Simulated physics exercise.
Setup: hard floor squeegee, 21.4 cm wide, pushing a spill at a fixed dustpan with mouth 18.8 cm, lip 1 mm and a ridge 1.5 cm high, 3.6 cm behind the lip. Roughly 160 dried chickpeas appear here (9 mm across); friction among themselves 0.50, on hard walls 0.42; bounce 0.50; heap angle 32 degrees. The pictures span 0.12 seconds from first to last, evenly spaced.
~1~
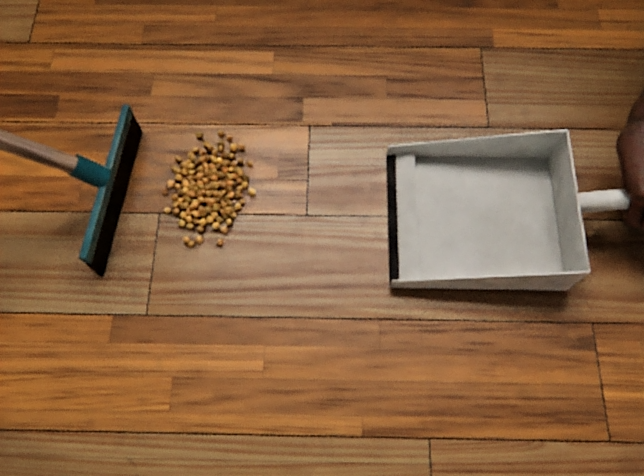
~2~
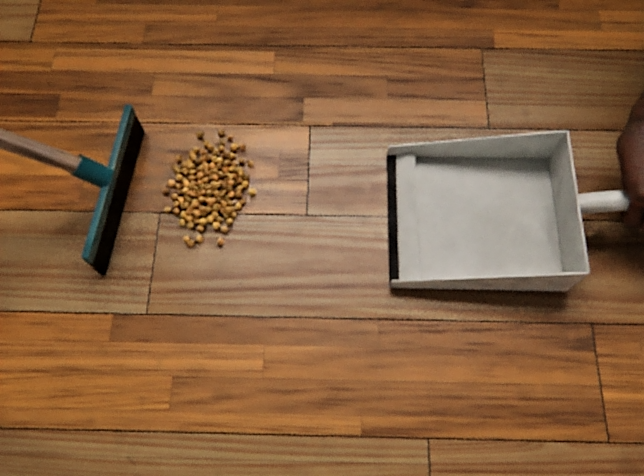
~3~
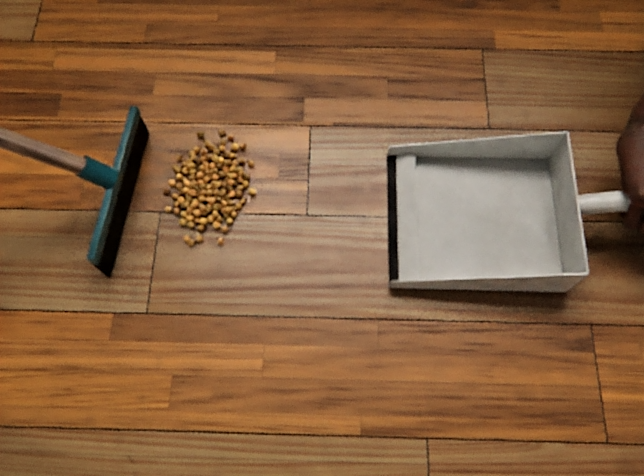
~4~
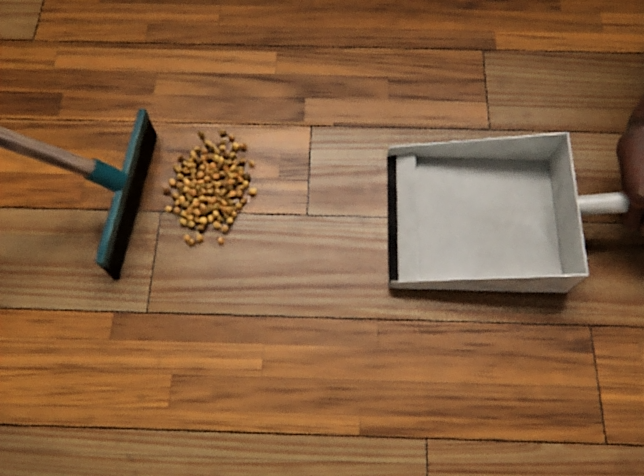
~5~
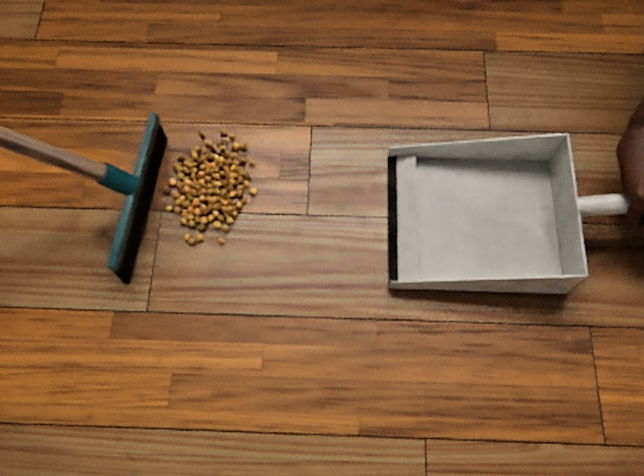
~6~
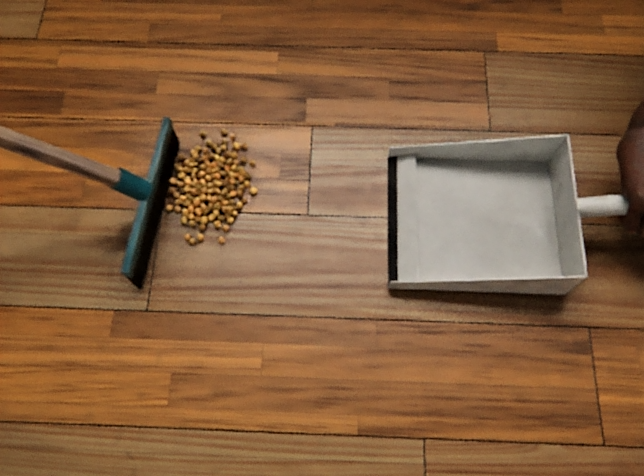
A hand held a grey dustpan still on the right of a wooden floor while a teal squeegee slid slowly rightward from the left, until its blade reached the edge of a pile of chickpeas.
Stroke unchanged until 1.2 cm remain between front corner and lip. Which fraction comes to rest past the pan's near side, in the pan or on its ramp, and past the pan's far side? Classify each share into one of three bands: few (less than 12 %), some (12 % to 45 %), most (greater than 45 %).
Classification: Near side - some, pan - some, far side - some.
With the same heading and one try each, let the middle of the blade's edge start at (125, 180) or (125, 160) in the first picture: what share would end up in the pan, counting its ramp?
Roughly 30 % and 35 %.
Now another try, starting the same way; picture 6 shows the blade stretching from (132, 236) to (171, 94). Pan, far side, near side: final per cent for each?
That ends as pan 0, far 45, and near 0.
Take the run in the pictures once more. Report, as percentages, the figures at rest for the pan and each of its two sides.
In per cent - near side 25, pan 20, far side 15.
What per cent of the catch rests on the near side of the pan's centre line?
Roughly 90 in a hundred.
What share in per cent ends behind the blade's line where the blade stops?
Close to 40 percent.
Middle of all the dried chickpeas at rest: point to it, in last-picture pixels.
At about (388, 236).
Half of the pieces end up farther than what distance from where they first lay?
26 cm or thereabouts.
Then, 0.21 s after the last picture, middle of the blade 16 cm from the lip; 0 % over the lip, far side 15 %, near side 0 %.
Then, 0.34 s after the last picture, middle of the blade 7 cm from the lip; 0 % over the lip, far side 15 %, near side 10 %.
Then, 0.61 s after the last picture, middle of the blade 2 cm from the lip; 20 % over the lip, far side 15 %, near side 25 %.
In the end, near side 25 %, pan 20 %, far side 15 %, in front of the lip or behind the blade 40 %.
